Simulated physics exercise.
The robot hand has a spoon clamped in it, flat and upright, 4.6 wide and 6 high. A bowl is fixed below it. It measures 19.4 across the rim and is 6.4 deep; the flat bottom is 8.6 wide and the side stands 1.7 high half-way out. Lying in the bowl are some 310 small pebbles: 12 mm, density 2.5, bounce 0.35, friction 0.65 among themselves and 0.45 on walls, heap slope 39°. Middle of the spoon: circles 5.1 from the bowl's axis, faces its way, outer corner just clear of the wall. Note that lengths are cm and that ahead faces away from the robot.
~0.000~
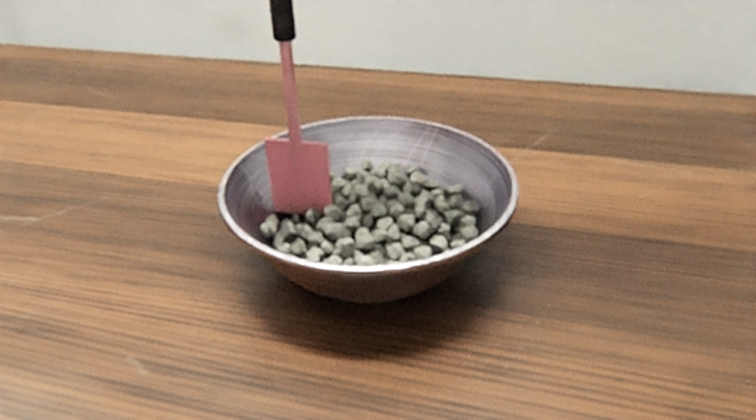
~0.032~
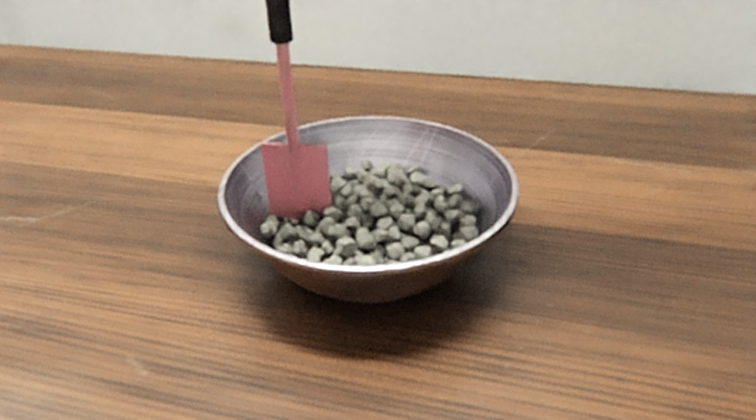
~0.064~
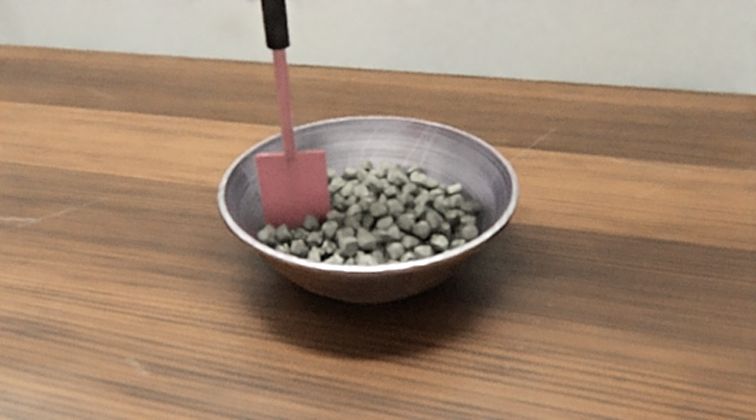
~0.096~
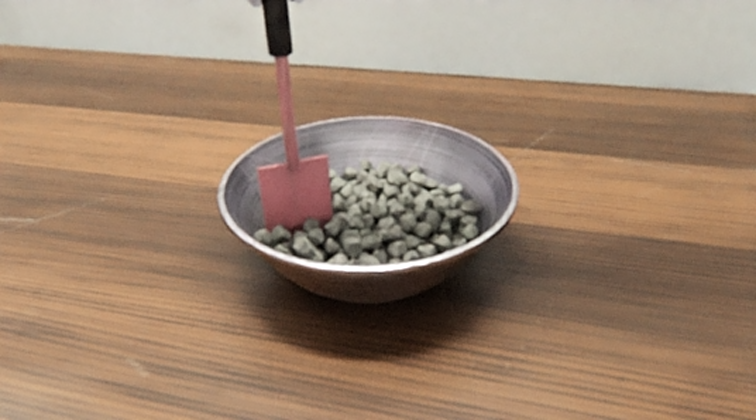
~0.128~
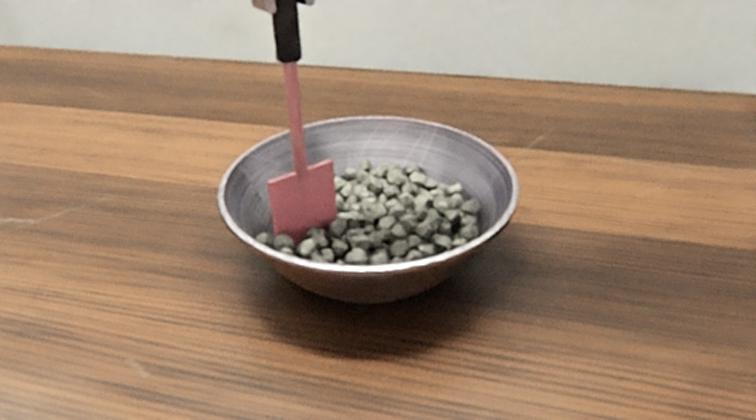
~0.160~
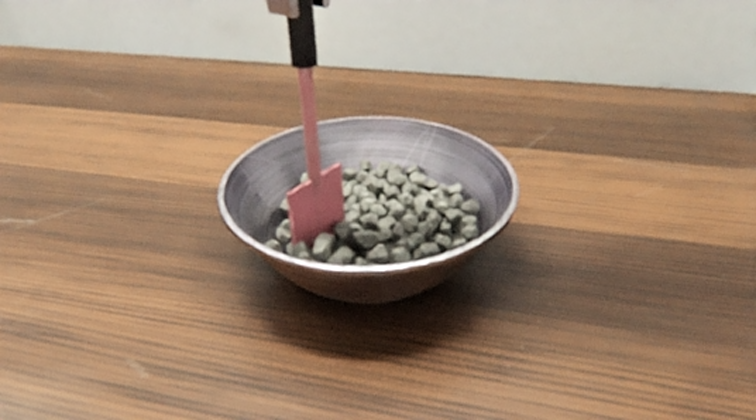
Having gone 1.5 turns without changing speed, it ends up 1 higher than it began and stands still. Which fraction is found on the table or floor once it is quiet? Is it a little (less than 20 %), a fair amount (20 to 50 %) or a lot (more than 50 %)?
A little, less than 20 %.
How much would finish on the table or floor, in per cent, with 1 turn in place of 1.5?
Roughly 10 per cent would end up there.
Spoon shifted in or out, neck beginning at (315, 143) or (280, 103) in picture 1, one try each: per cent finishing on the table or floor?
Roughly 10 and 0 per cent.
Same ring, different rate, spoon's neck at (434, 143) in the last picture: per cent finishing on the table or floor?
Some 40 %.
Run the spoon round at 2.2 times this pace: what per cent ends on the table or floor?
Roughly 40 per cent.
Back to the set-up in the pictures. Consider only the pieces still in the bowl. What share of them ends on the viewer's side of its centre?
About 40 %.
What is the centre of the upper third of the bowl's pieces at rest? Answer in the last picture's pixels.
Estimated centre: (428, 190).
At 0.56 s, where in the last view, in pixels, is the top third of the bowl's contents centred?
Look near (377, 157) for its middle.
After 0.56 s, 252° round, highest piece 8 above the table; 300 in the bowl, 6 on the table or floor, 2 in flight or on the tool.
After 0.96 s, 78° round, highest piece 8 above the table; 285 in the bowl, 22 on the table or floor, 1 in flight or on the tool.
After 1.35 s, 180° round, highest piece 7 above the table; 273 in the bowl, 35 on the table or floor.
After 2.05 s, 180° round, highest piece 7 above the table; 273 in the bowl, 35 on the table or floor.
In the end, 273 in the bowl, 35 on the table or floor. That is 11 % on the table or floor.
